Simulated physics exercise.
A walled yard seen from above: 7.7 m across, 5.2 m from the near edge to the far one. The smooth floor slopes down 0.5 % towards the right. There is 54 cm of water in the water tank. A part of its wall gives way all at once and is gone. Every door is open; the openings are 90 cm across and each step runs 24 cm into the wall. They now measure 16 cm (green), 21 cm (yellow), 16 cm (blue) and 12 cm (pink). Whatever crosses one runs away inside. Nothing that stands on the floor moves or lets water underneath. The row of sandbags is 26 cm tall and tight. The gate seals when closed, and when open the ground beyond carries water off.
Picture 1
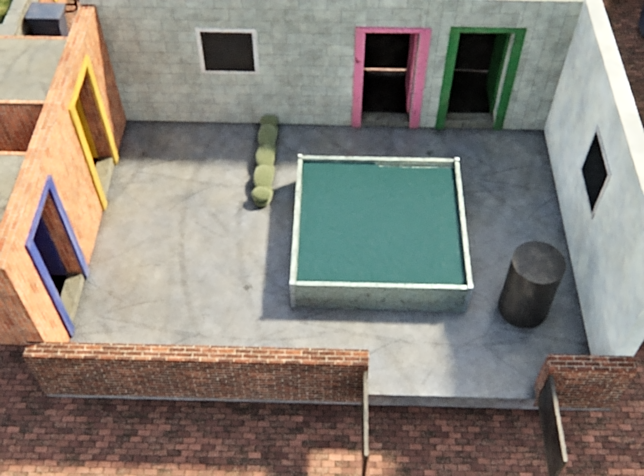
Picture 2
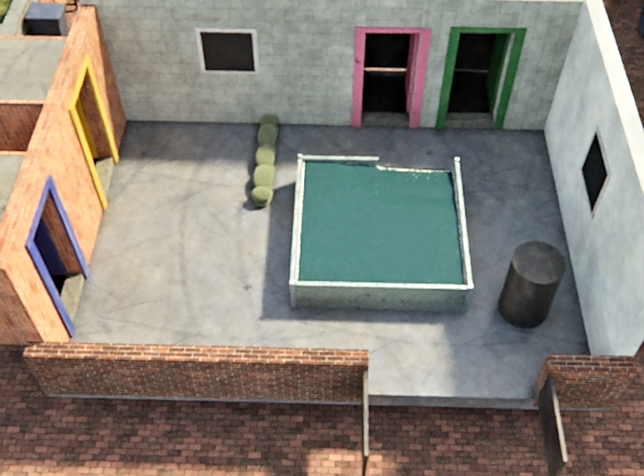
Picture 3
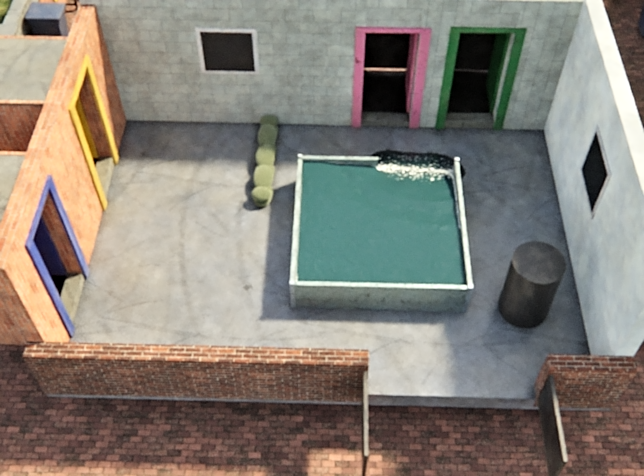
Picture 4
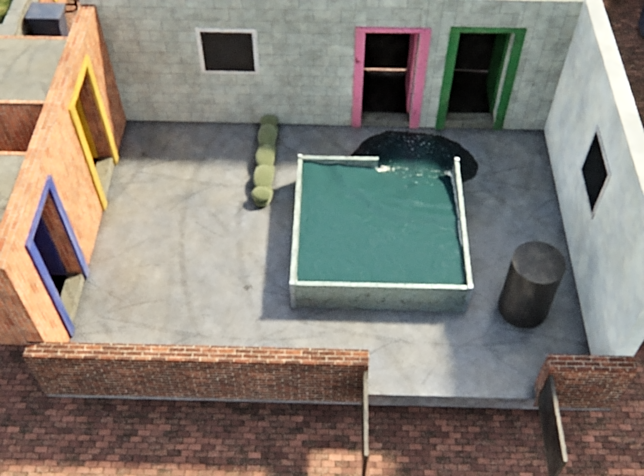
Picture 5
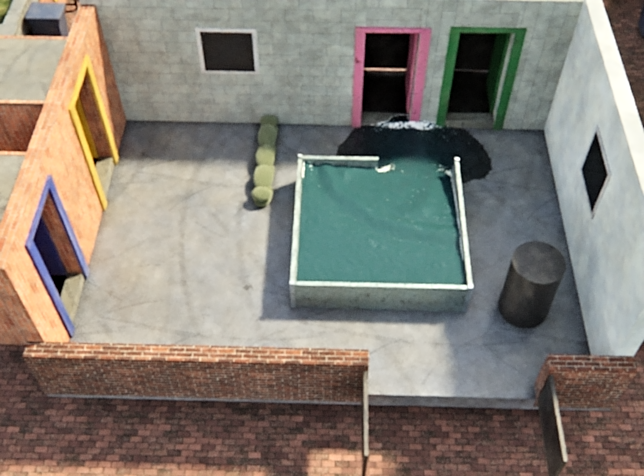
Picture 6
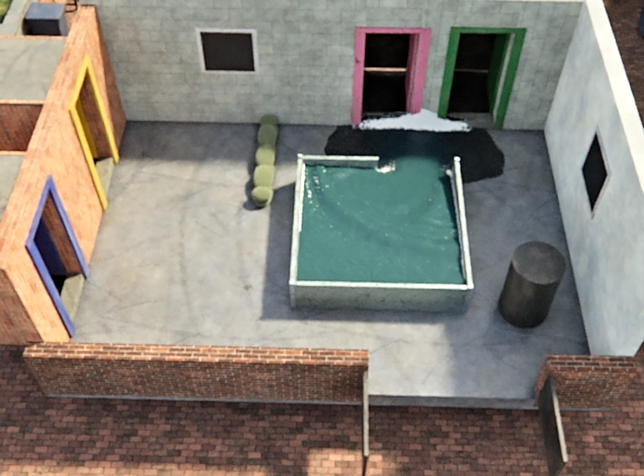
Dark water pouring through a gap in the far wall of a square tank, spreading across a walled yard's grey floor to the pink and green doors.
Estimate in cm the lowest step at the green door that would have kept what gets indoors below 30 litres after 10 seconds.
At least 25 cm or so.
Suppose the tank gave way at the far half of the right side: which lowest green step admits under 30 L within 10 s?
About 14.5 cm.
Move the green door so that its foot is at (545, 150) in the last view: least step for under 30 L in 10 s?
About 30 cm.
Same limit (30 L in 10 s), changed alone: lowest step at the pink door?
Roughly 30 cm at pink.
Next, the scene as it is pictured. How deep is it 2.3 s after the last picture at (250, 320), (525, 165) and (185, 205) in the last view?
Roughly 0, 16 and 0 cm, in turn.
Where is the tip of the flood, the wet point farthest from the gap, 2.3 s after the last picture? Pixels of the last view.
Around (574, 310).
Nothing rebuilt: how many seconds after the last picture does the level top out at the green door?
Around 1.0 s.
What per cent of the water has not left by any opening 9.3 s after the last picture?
Some 76 per cent remains.
Then, 0.7 s after the last picture water covers 15 % of the floor, deepest (39 cm) near (420, 133); 27 cm at the green door, 7 litres in over its 16 cm step.
Then, 2.3 s after the last picture water covers 30 % of the floor, deepest (36 cm) near (538, 135); 26 cm at the green door, 93 litres in over its 16 cm step.
Then, 9.3 s after the last picture water covers 75 % of the floor, deepest (16 cm) near (538, 135); 13 cm at the green door, 132 litres in over its 16 cm step.
At the green door as built, the water peaked near 30 cm, 1.1 s after the last picture.
Run again over the same 10 s with other heights there, 71 litres in over 20 cm, 17 litres over 27 cm. The limit of 30 litres is kept from about 25 cm up.
